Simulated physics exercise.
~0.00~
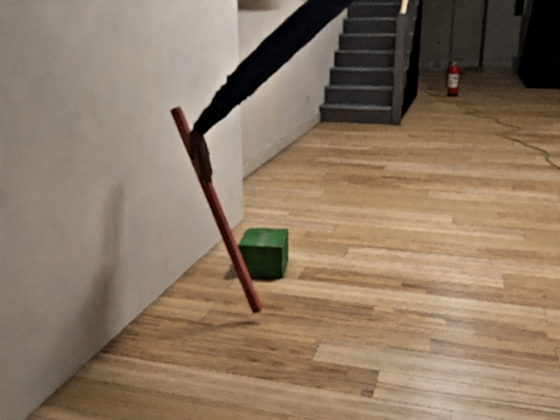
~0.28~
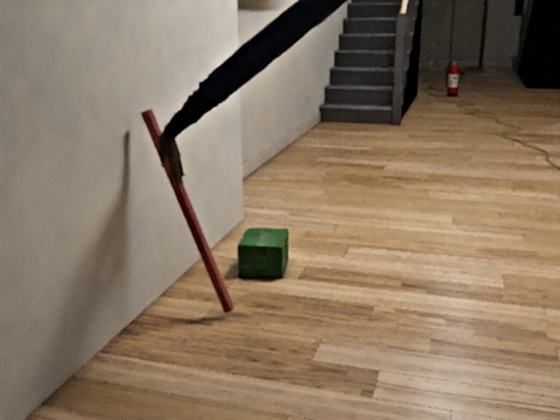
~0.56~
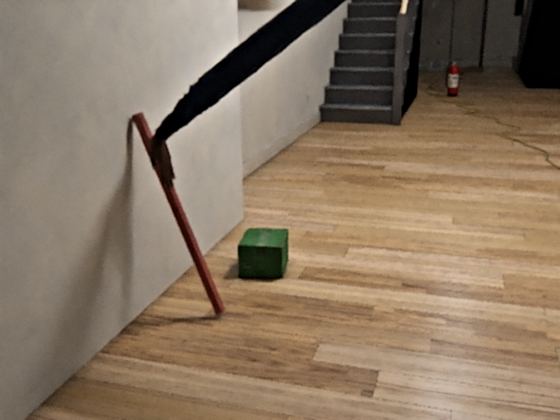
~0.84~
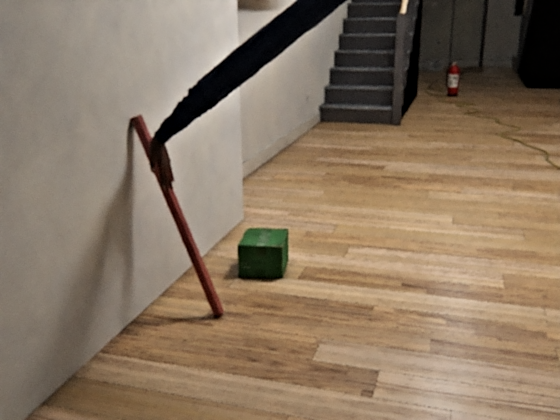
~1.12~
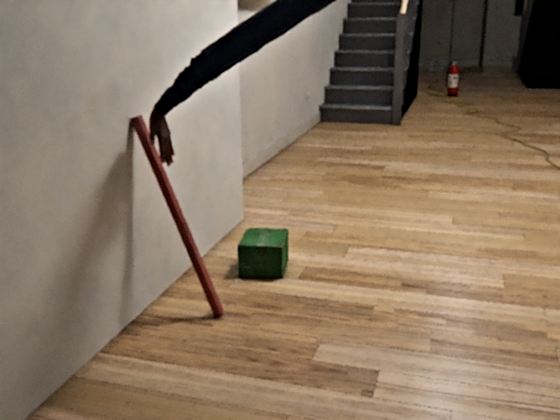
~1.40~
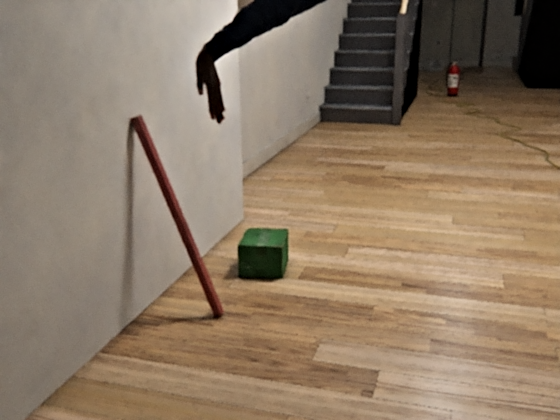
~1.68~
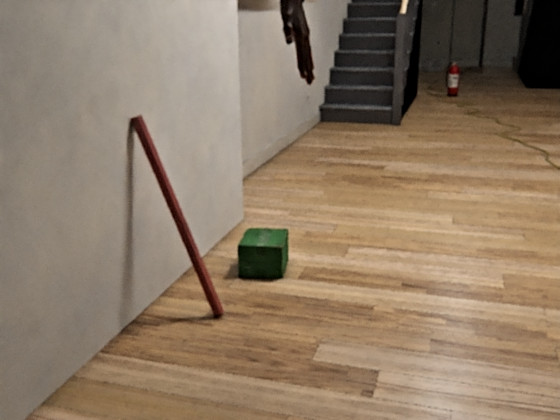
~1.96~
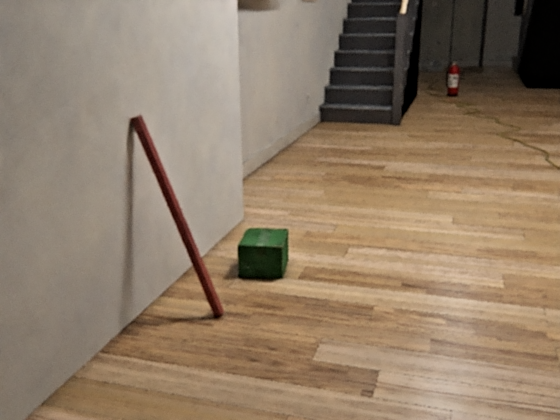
A red pole was moved left by a hand and leaned against a pale wall, near a green box on the wooden floor. The hand let go and drew back out of view, and the pole stayed propped in place.
